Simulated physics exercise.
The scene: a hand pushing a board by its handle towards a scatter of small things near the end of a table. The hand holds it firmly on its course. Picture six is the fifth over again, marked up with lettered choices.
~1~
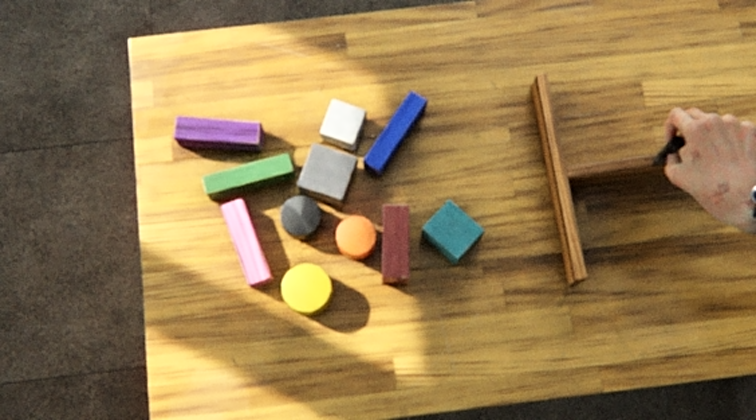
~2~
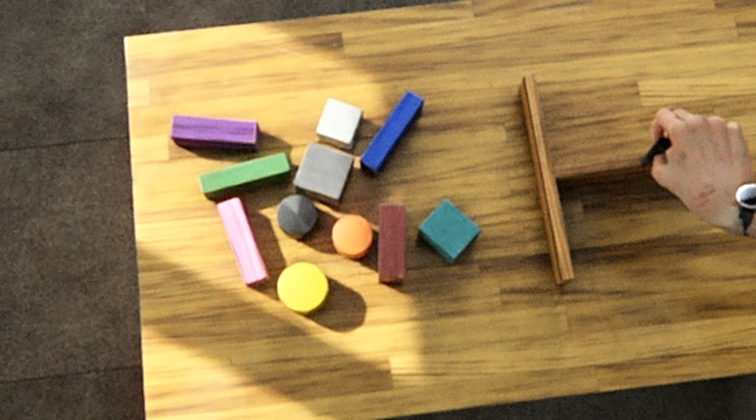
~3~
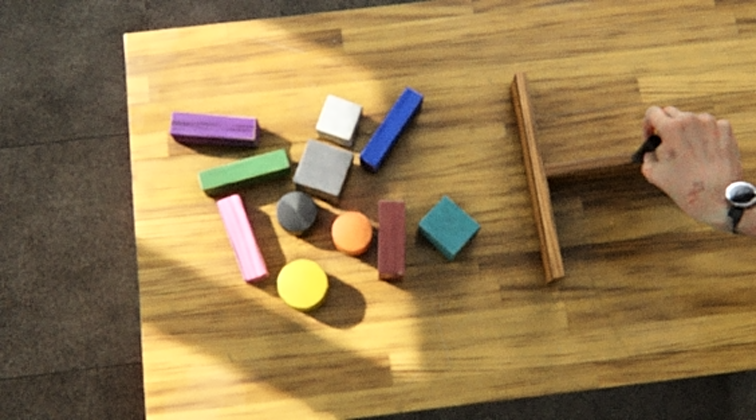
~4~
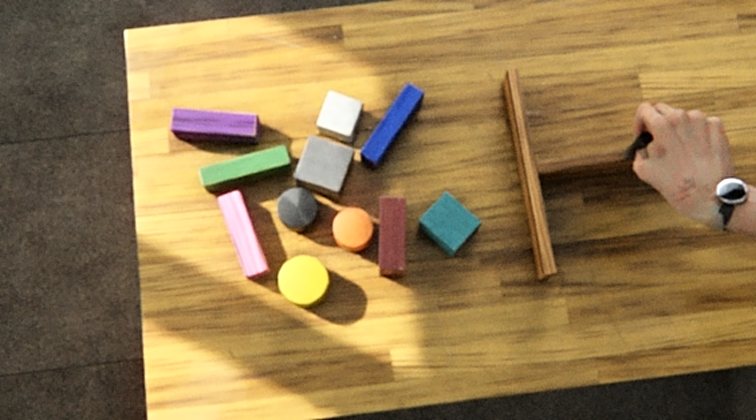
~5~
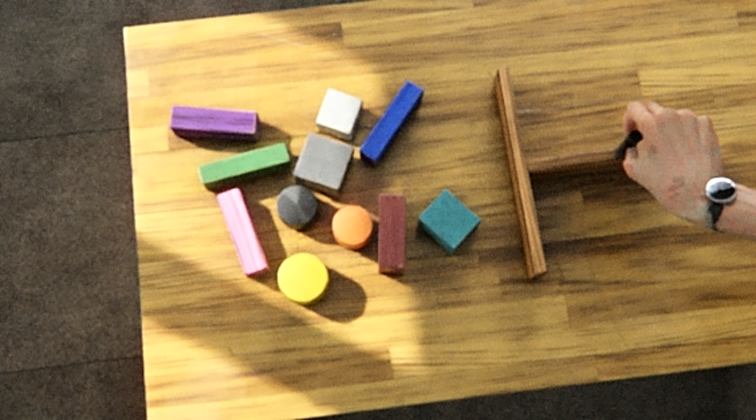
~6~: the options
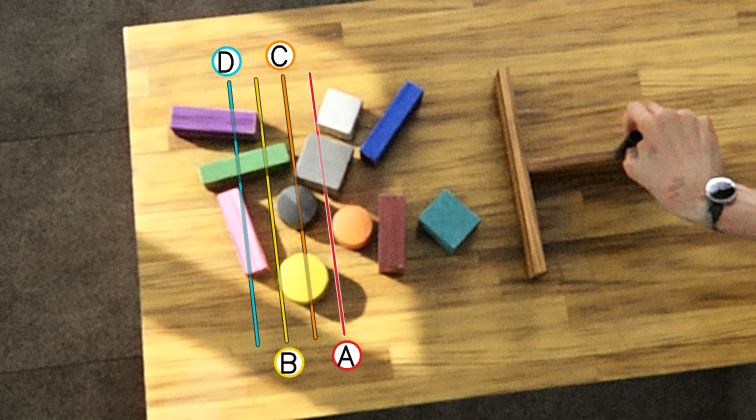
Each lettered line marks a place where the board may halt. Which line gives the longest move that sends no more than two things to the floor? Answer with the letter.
Stop at D.
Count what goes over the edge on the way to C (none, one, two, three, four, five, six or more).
In all, none.
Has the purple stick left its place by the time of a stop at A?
By then, no.
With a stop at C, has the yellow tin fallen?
No.
On the marked copy, A at (326, 199); B at (271, 206); C at (299, 203); D at (243, 209).
Following D. Soon after the start, board (423, 178); blue stick (378, 132); red bar (369, 232).
Later, board (323, 190); green bar (196, 169); pink stick (205, 241).
In the end, board (243, 199); pink stick over the edge; green bar over the edge; two fallen.
As for the rest, A is within the limit but short; B is within the limit but short; C is within the limit but short.
